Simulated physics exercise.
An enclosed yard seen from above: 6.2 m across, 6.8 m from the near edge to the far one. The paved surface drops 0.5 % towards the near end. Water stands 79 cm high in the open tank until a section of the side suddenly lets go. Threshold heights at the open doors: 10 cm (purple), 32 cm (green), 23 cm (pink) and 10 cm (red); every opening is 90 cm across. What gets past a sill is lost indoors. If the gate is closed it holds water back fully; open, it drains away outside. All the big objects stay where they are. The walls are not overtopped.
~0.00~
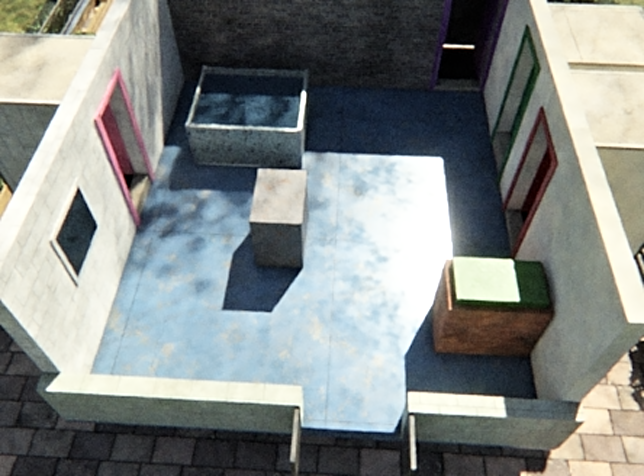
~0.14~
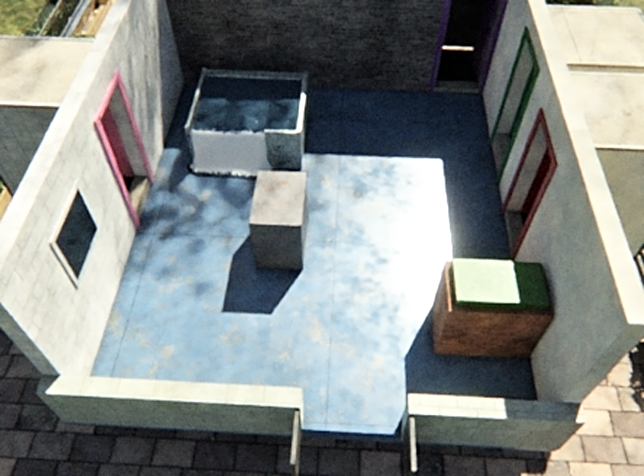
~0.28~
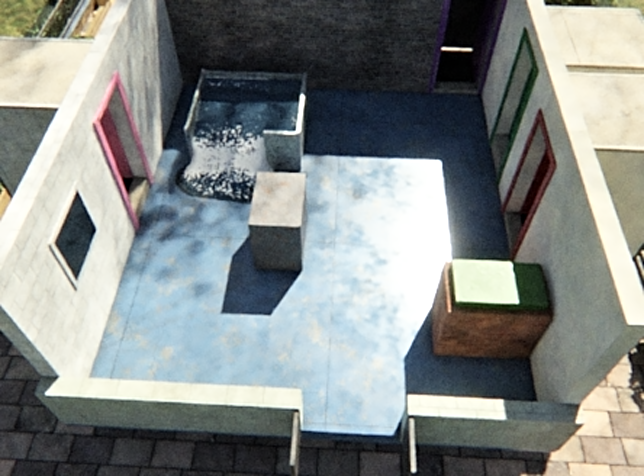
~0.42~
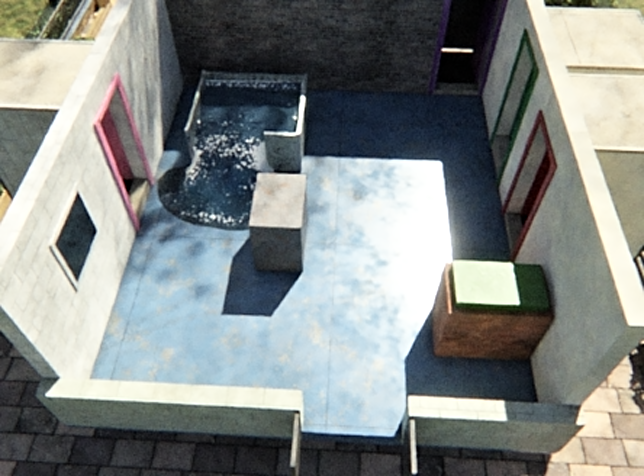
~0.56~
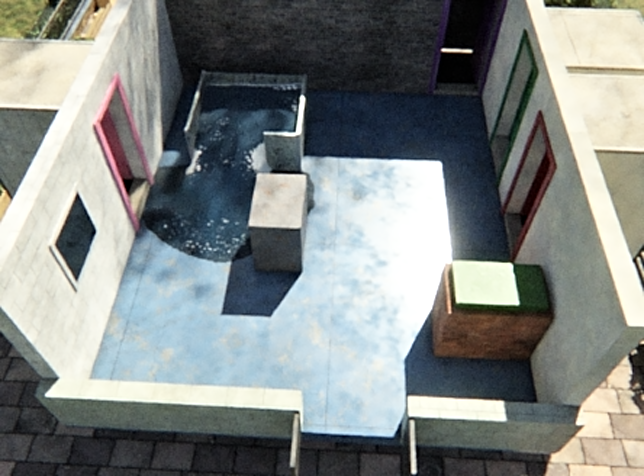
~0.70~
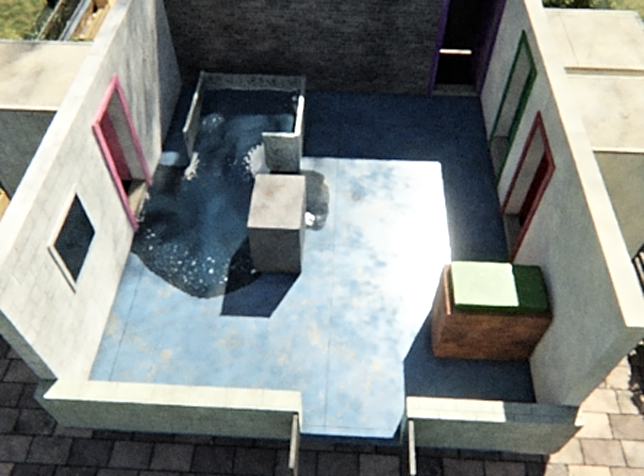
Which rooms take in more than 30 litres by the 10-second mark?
Door by door: At the purple door it stays under the limit; at the green door it does not reach the limit; at the pink door it stays under the limit; at the red door it stays under the limit.
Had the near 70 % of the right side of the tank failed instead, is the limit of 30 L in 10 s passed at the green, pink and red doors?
Then: Green not over, pink under, red above.
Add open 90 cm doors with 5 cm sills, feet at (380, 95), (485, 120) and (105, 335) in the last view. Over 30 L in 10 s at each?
In turn: Not over, under, over.
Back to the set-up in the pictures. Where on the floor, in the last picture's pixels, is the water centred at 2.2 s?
Near (216, 235).
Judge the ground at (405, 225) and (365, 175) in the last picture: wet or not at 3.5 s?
In that order: Wet, flooded.
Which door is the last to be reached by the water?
The purple one.
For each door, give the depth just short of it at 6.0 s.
Depths in cm: Purple 0, green 5, pink 8, red 8.
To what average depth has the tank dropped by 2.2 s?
Some 26 cm.
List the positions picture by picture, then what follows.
In the first picture, still water, 79 cm deep, in the open tank at (250, 101).
In the second picture, the front is at (191, 166), 0.8 m from the gap at (231, 154); 0.3 m2 of floor is under water; 79 cm left at the back of the open tank.
In the third picture, water pours out at (230, 156) and has run 1.0 m, to a hidden place; typically 12 cm deep outside, 75 cm at the open tank's back.
In the fourth picture, the front is at (240, 227), 1.4 m from the gap at (231, 159); 2.5 m2 of floor is under water; 68 cm left at the back of the open tank.
In the fifth picture, water pours out at (231, 159) and has run 2.0 m, to (234, 256); typically 8 cm deep outside, 69 cm at the open tank's back.
In the sixth picture, the front is at (219, 291), 2.7 m from the gap at (230, 160); 5.7 m2 of floor is under water; 62 cm left at the back of the open tank.
After 1.4 s water covers 30 % of the floor and is deepest (32 cm) near (214, 175); purple door not reached, green door not reached, pink door 26 cm at the sill, 0 L in, red door not reached.
After 2.2 s water covers 40 % of the floor and is deepest (49 cm) near (128, 380); purple door not reached, green door not reached, pink door 18 cm at the sill, 2 L in, red door not reached.
After 3.5 s water covers 45 % of the floor and is deepest (26 cm) near (81, 403); purple door not reached, green door not reached, pink door 10 cm at the sill, 2 L in, red door 3 cm at the sill, 0 L in.
After 6.0 s water covers 70 % of the floor and is deepest (22 cm) near (442, 396); purple door not reached, green door 5 cm at the sill, 0 L in, pink door 8 cm at the sill, 2 L in, red door 8 cm at the sill, 0 L in.
After 10.0 s water covers 95 % of the floor and is deepest (10 cm) near (485, 424); purple door 6 cm at the sill, 0 L in, green door 5 cm at the sill, 0 L in, pink door 6 cm at the sill, 2 L in, red door 6 cm at the sill, 1 L in.
